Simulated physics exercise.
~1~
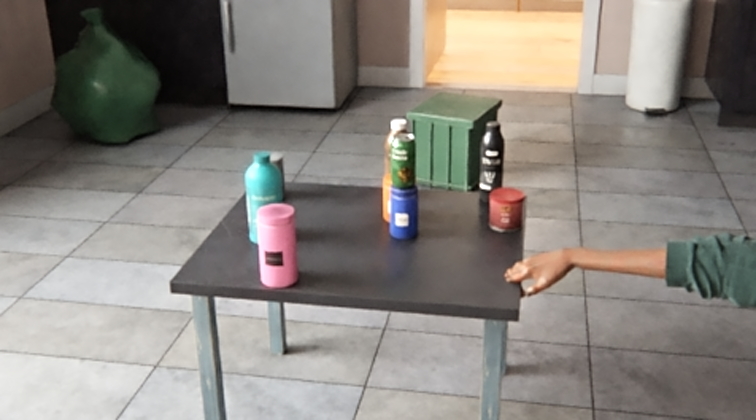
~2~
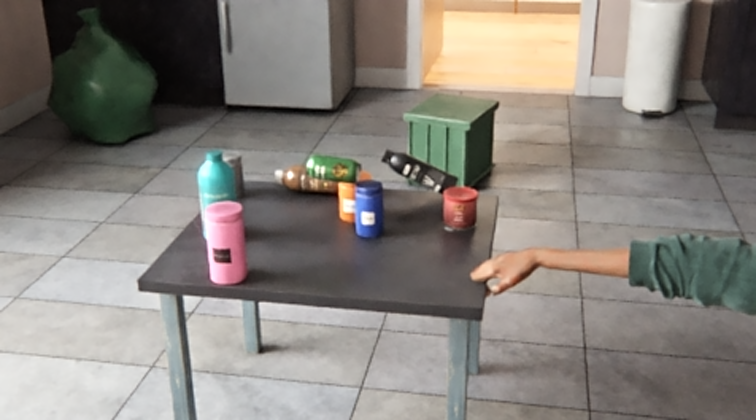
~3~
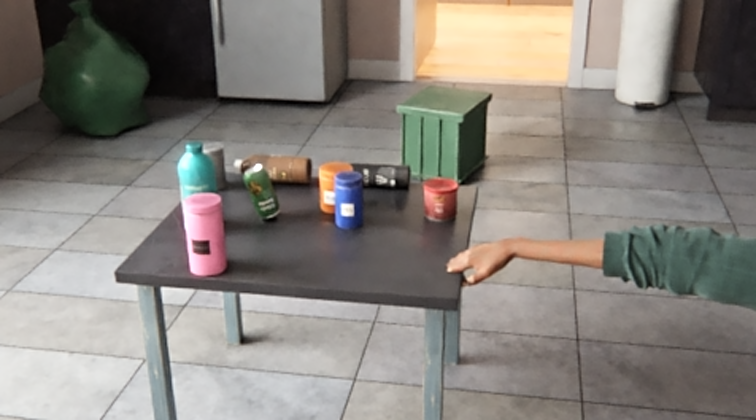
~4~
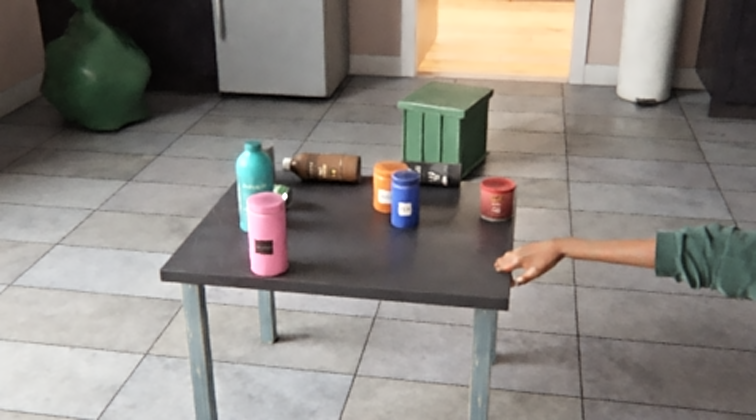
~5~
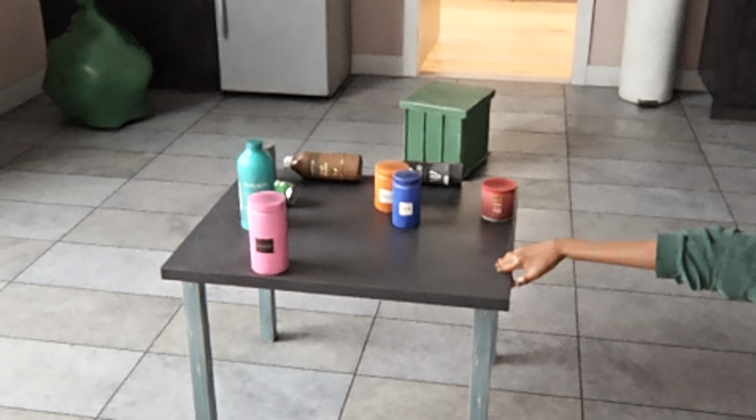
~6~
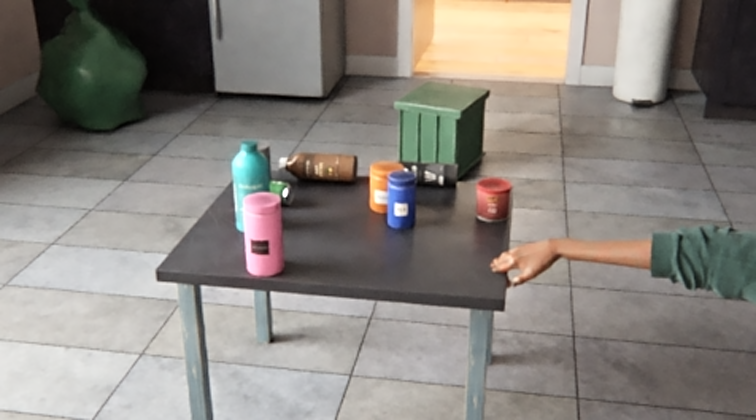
Side table shoved left and back right by a hand, toppling green, brown and black containers while the others stay standing.
